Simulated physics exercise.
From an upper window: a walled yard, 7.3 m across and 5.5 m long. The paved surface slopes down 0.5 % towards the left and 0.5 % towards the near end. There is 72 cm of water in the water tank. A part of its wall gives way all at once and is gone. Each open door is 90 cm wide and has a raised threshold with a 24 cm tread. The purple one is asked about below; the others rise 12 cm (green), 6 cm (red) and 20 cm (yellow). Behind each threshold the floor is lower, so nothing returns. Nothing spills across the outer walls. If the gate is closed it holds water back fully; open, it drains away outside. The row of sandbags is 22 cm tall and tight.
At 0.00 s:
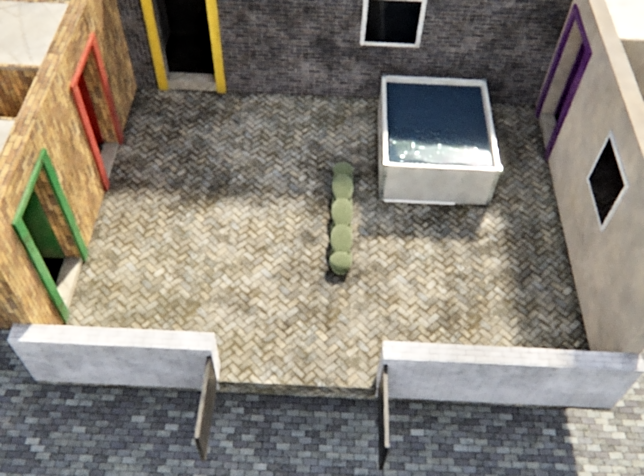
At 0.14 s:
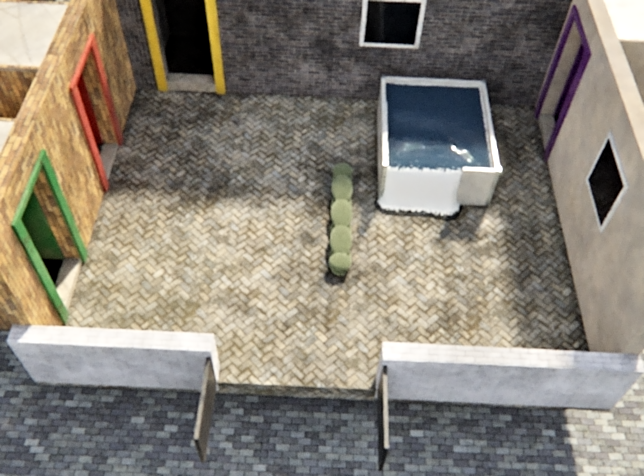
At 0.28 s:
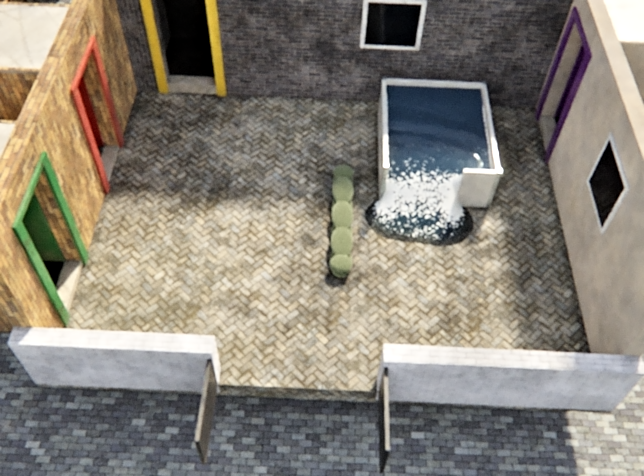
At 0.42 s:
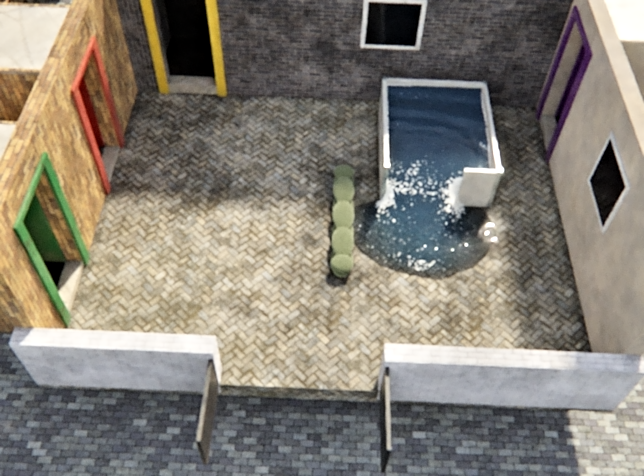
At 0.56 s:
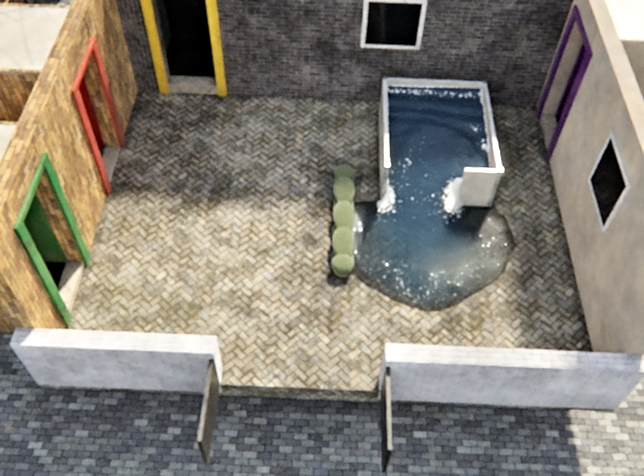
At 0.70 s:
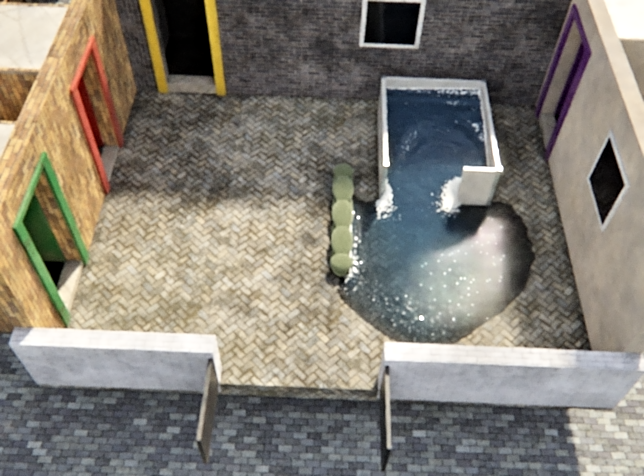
At the start, a white-walled tank of still water stands in a paved yard beside a row of round green bushes. Part of its near wall disappears, and water pours out in a white, foaming rush, then spreads across the paving in a widening dark pool, reaching along the bushes and towards the near wall.
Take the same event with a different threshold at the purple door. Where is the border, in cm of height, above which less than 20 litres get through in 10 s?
It would have to be roughly 7.5 cm high.
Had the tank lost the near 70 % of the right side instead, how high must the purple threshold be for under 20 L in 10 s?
Then roughly 30 cm.
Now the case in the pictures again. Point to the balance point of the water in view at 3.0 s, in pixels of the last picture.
Around (441, 241).
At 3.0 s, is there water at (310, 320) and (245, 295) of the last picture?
In turn: Wet, still dry.
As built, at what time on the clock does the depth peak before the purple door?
Near 6.5 s.
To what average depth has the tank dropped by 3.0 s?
About 24 cm.
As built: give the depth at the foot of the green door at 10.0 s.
Some 4.5 cm.
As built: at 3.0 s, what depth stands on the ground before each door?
In cm: Green 0, red 0, yellow 0, purple 0.
After 1.4 s water covers 25 % of the floor, deepest (34 cm) near (409, 209); it has not reached the purple door.
After 3.0 s water covers 30 % of the floor, deepest (30 cm) near (593, 381); it has not reached the purple door.
After 10.0 s water covers 65 % of the floor, deepest (10 cm) near (492, 107); 8 cm at the purple door, 0 litres in over its 14 cm threshold.
At the purple door as built, the water arrived by 4.2 s and peaked near 12 cm at 6.6 s.
Run again over the same 10 s with other heights there, 35 litres in over 6 cm, 5 litres over 9.5 cm. The limit of 20 litres is kept from about 7.5 cm up.
